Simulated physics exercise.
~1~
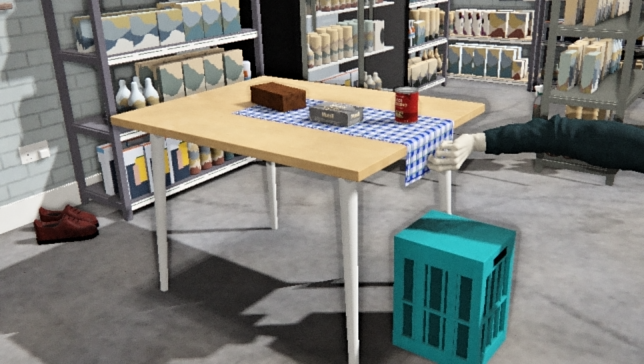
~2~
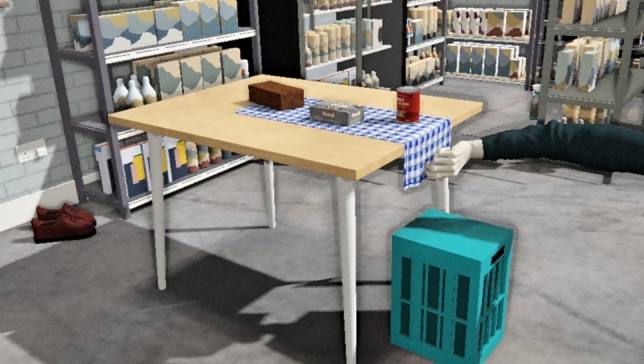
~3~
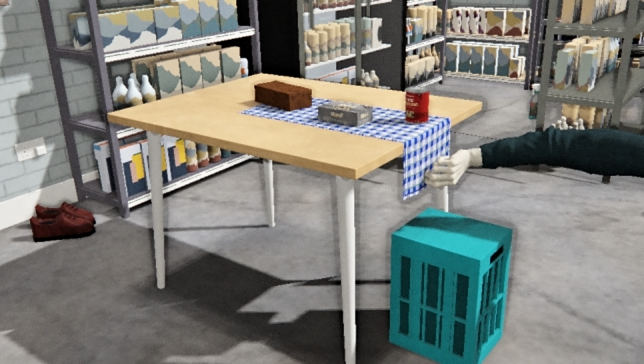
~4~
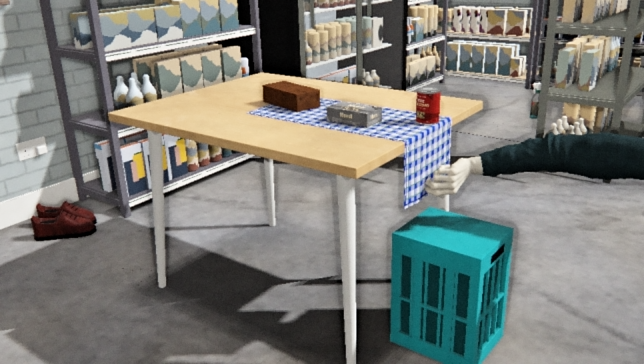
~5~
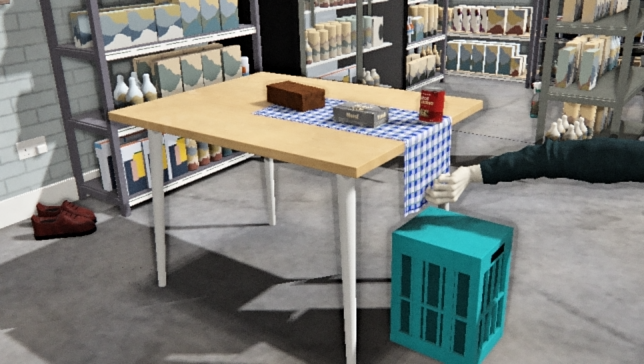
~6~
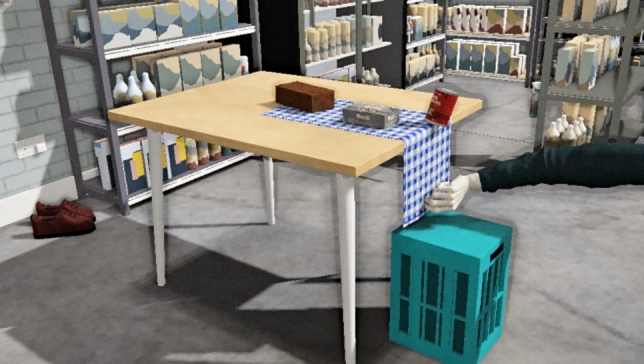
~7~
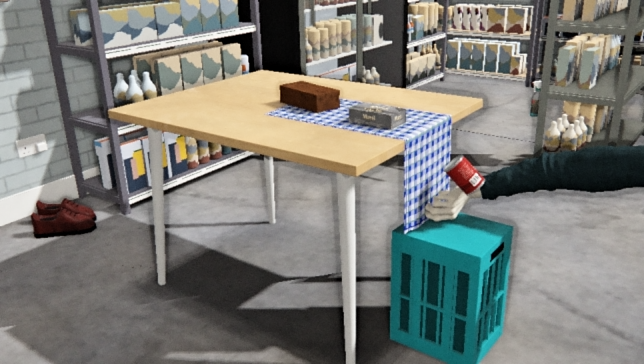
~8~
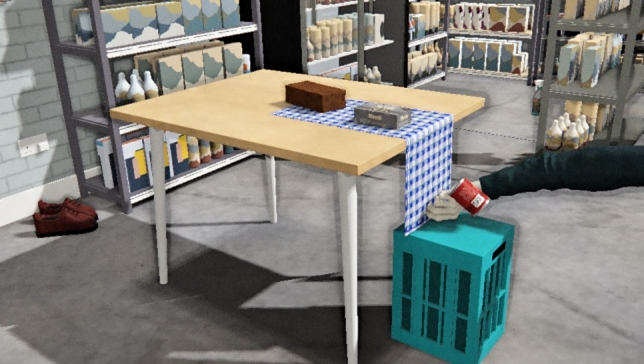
A gloved hand tugged a blue checkered cloth down over the right end of a table, drawing a brown brick, a grey packet and a red tin along, until the tin tipped over the edge onto the hand and arm while the others stayed on top.
